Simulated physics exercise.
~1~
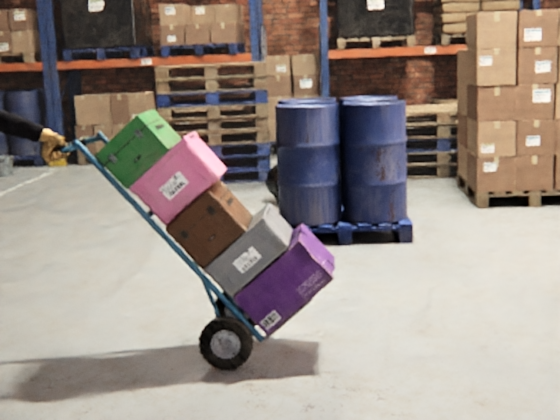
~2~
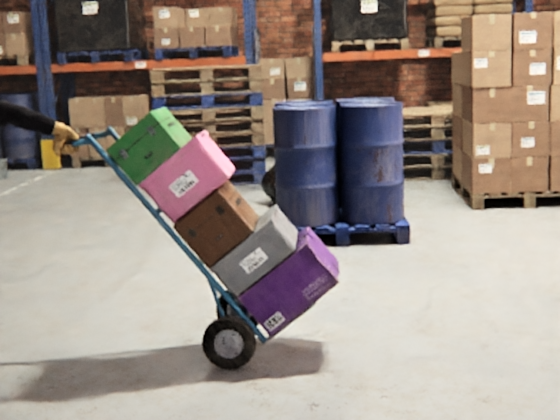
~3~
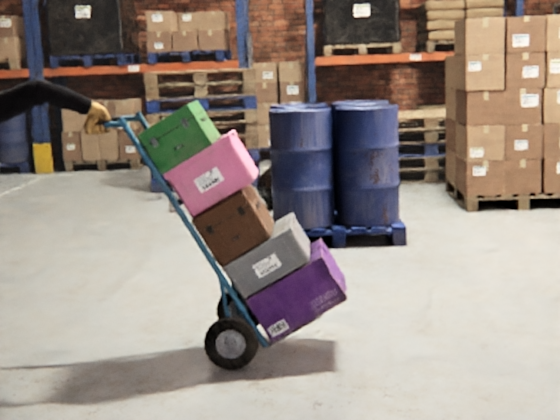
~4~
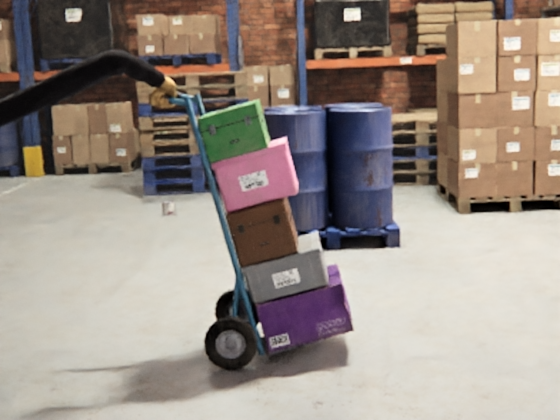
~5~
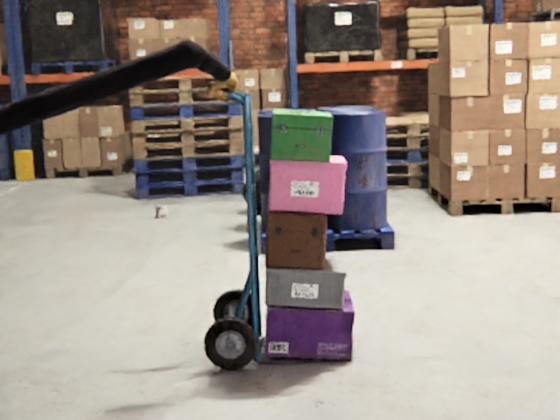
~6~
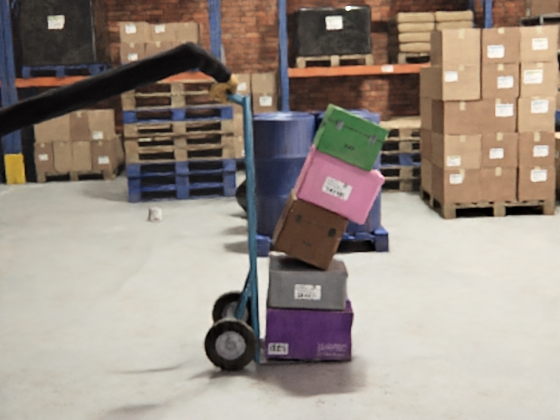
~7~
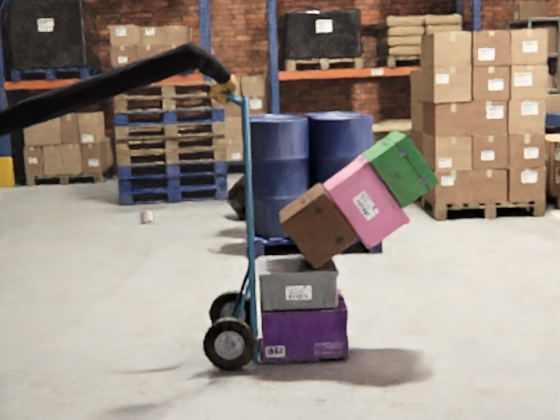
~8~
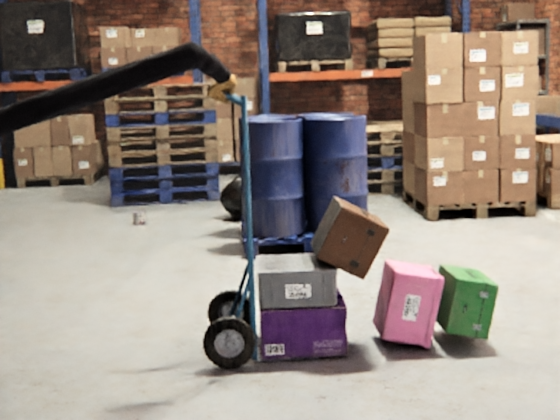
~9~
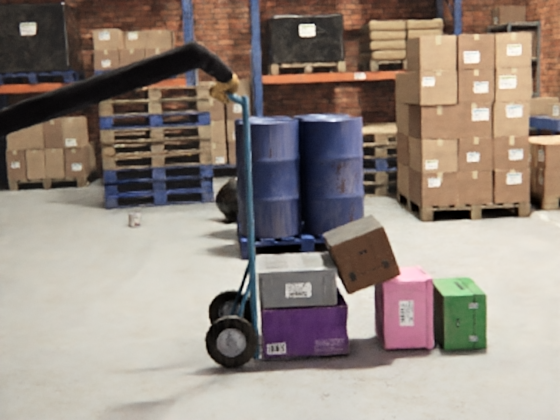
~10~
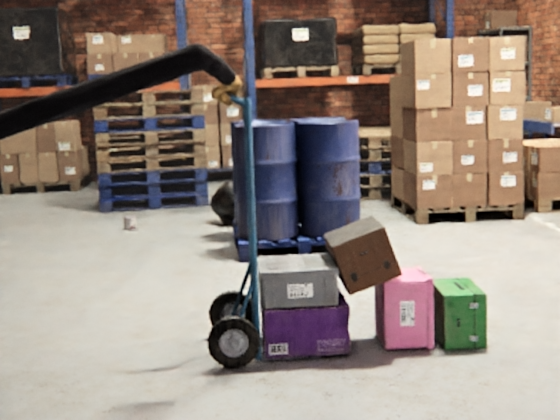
A gloved hand swings a loaded hand truck upright, and the top three boxes topple off rightward.
